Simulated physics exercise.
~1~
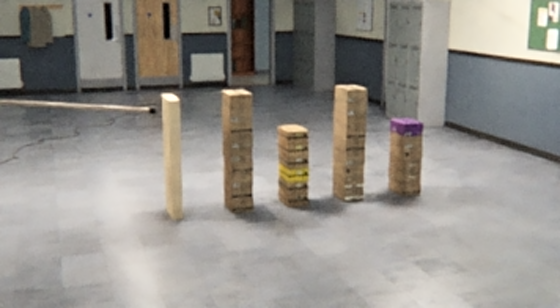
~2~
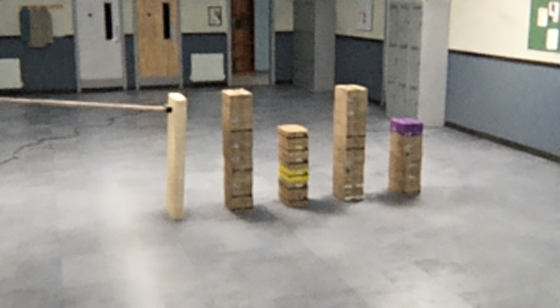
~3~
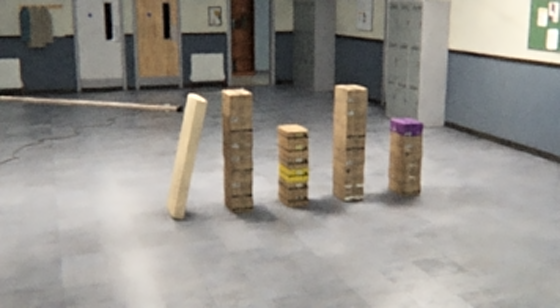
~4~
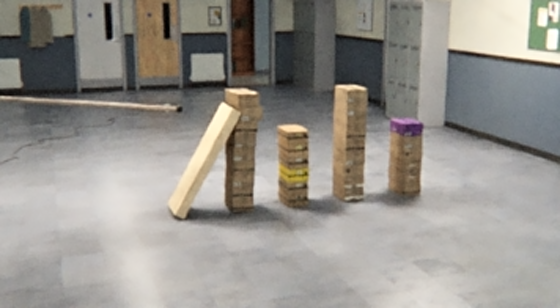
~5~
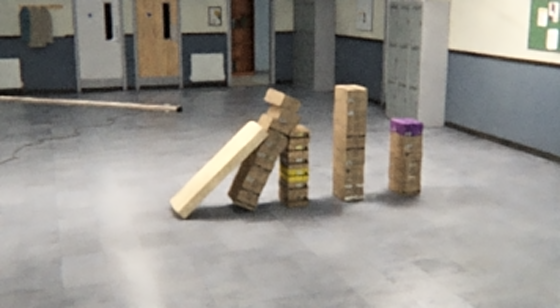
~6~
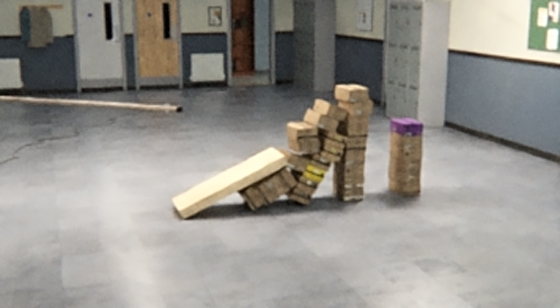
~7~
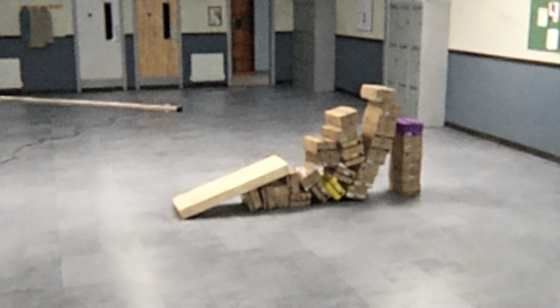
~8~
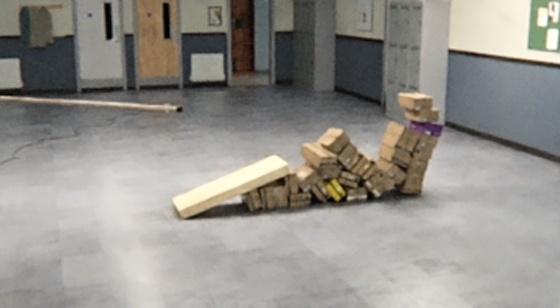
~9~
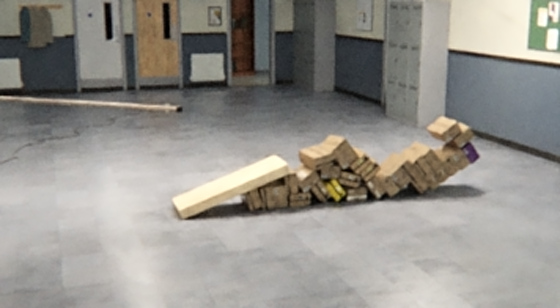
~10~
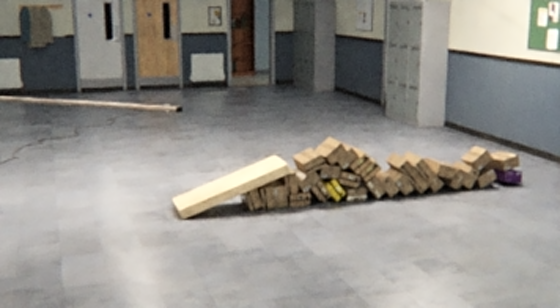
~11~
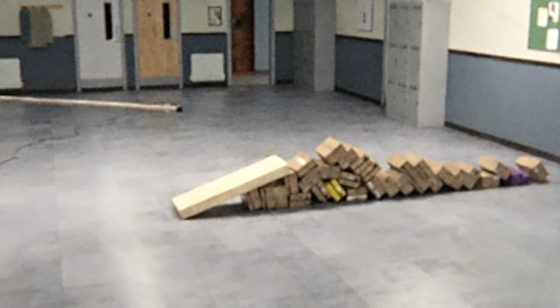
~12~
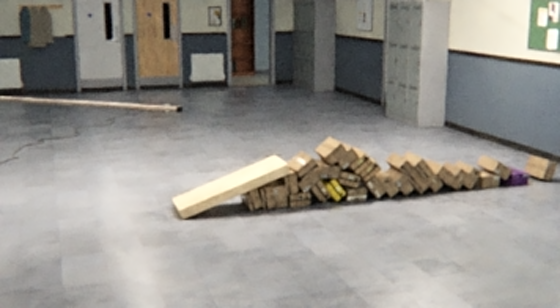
A long pole slides in from the left across a grey-floored hall with doors and lockers behind, seen from a fixed, slightly raised view, and nudges the top of a pale upright board. The board heads a row of four brown box stacks, one with a yellow band and the farthest topped in purple. It tips right and leans into the first stack, which buckles into the yellow-banded one. The third stack bends over and knocks the last, whose purple box tumbles to the floor. Everything settles in a low, jumbled ridge of boxes, with the board resting aslant on its left end.
